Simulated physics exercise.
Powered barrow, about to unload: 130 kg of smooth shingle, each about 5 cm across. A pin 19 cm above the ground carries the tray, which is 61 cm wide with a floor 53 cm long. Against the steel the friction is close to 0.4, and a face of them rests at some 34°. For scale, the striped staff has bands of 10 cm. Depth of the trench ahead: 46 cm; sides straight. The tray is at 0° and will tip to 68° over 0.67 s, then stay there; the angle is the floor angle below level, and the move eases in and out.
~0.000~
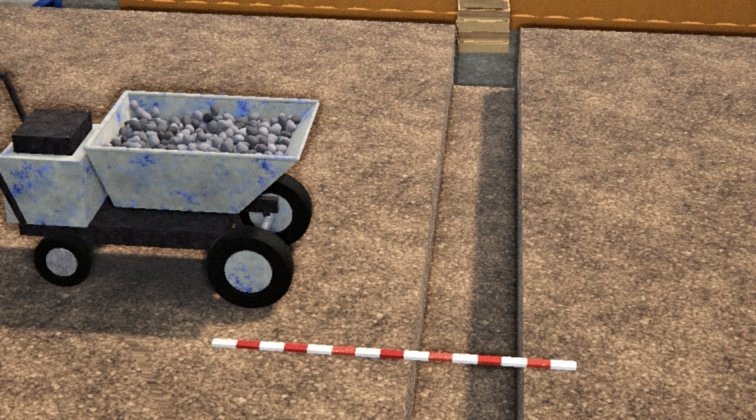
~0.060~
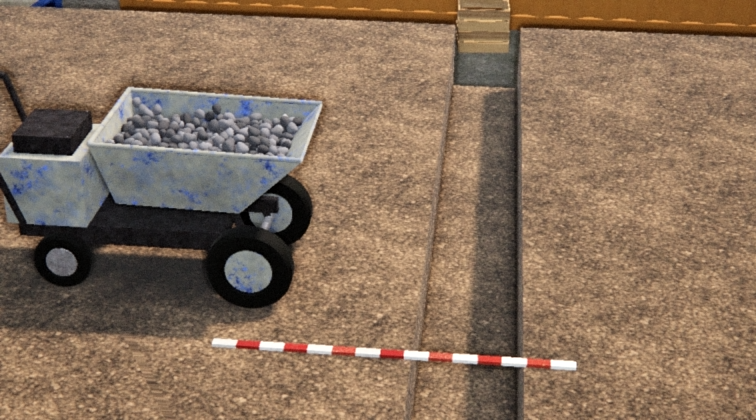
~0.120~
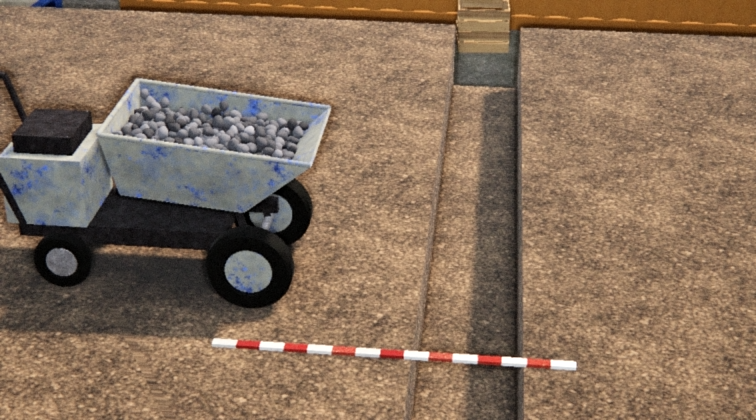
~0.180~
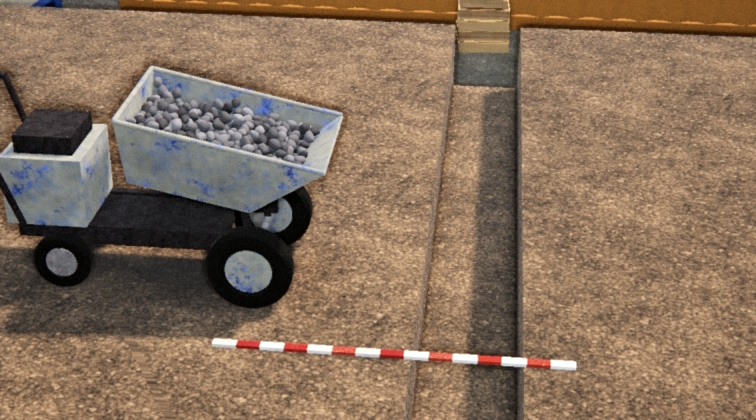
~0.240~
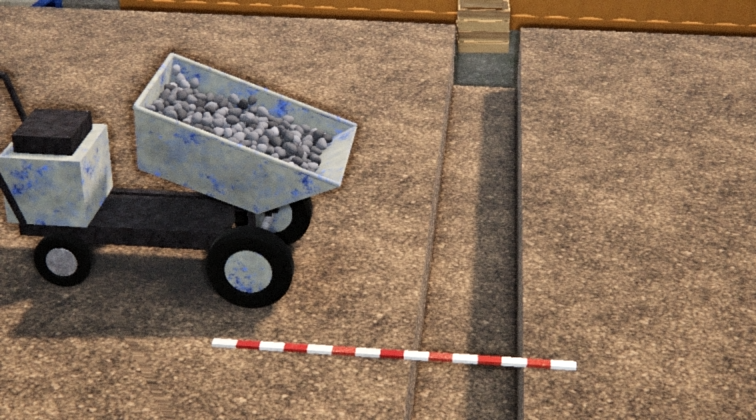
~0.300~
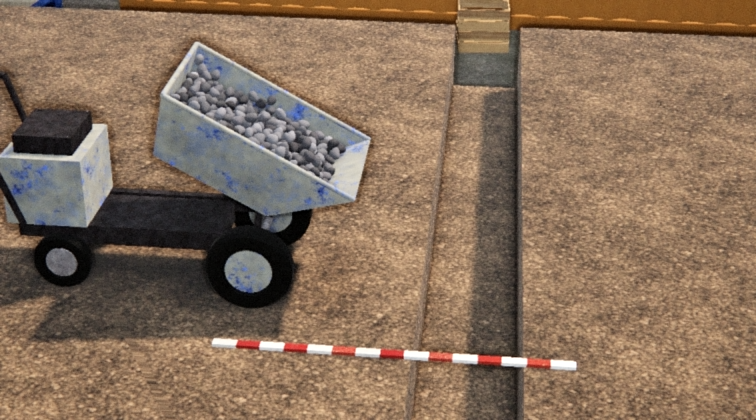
On brown gritty ground beside a narrow trench, a small dumper's pale, blue-flecked tray of grey stones tilting steadily down toward the right.
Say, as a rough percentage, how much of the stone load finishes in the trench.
Roughly 99 out of 100.
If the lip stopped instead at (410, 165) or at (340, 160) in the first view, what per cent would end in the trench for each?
That gives roughly 25 per cent and roughly 90 per cent.
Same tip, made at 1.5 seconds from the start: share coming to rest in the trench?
Then about 100 per cent.
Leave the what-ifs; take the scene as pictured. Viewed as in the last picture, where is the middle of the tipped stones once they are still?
Somewhere near pixel (474, 359).
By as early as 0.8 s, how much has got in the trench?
Around 20 per cent of it, at that instant.
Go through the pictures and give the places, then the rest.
The tray is at 0°, its lip at (298, 159); the top of the load is at (199, 121), in the first picture.
Lip at (301, 161), floor tilted 2°, highest stones at (185, 121); the stones move at 0.4 m/s on average, in the second picture.
Lip at (311, 165), floor tilted 6°, highest stones at (161, 116); the stones move at 0.7 m/s on average, in the third picture.
Lip at (324, 174), floor tilted 12°, highest stones at (161, 102); the stones move at 1.0 m/s on average, in the fourth picture.
The tray is at 20°, its lip at (339, 185); the top of the load is at (176, 91); the stones move at 1.2 m/s on average, in the fifth picture.
The tray is at 29°, its lip at (354, 200); the top of the load is at (197, 80); the stones move at 1.4 m/s on average, in the sixth picture.
After 0.5 s the floor is at 57°; 100 % in the tray; the foremost stones are at (376, 217).
After 0.8 s the floor is at 68°; 70 % in the tray, 7 % short of the trench, 22 % in the trench; the foremost stones are at (470, 326).
After 1.1 s the floor is at 68°; 14 % in the tray, 5 % short of the trench, 81 % in the trench; the foremost stones are at (520, 355).
After 3.1 s the floor is at 68°; 0 % in the tray, 1 % short of the trench, 99 % in the trench; the foremost stones are at (530, 350).
